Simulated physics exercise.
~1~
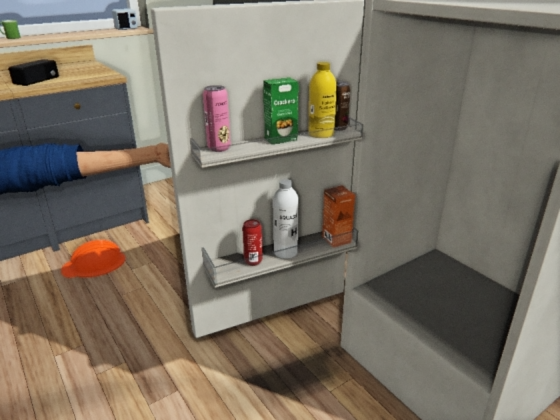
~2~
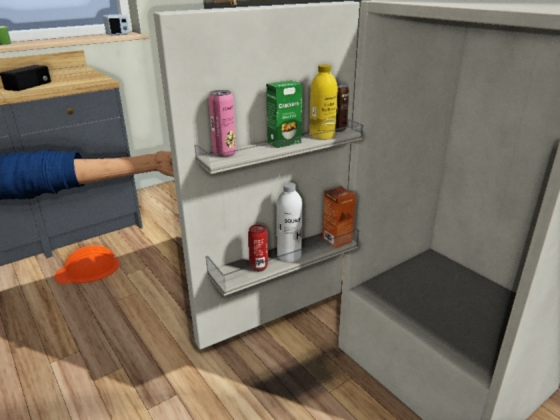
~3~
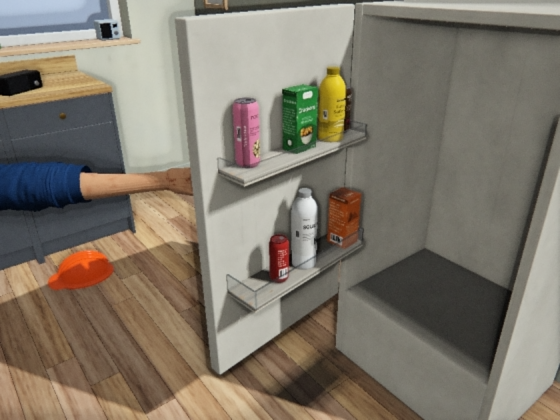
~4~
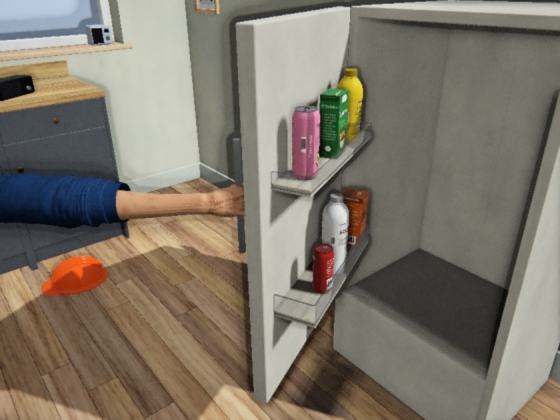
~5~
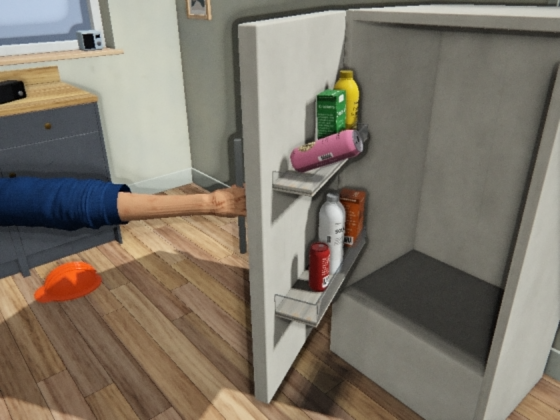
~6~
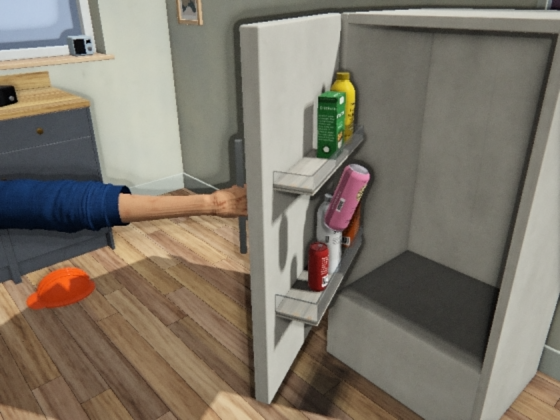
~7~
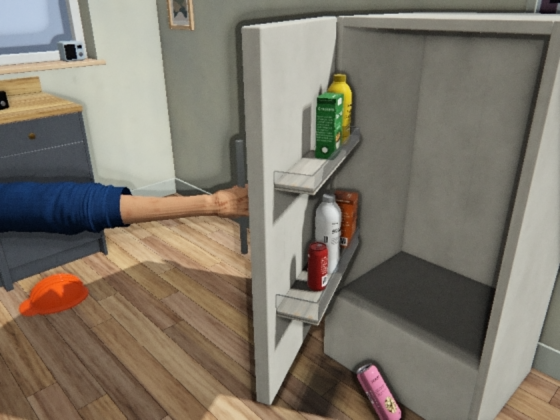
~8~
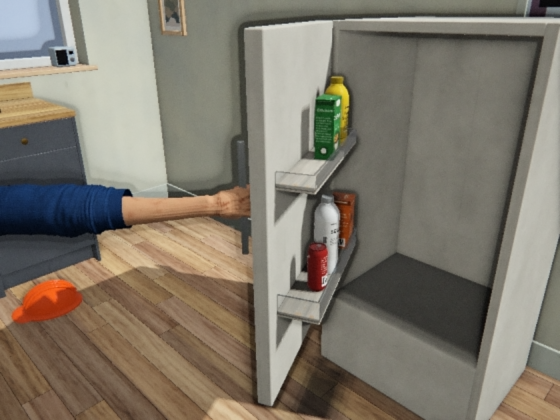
We see an arm push a fridge door with racks of cans, cartons and bottles until it abruptly halts; the pink can topples off the upper rack, tumbles to the floor and passes out of view, while the other items remain standing in the racks.
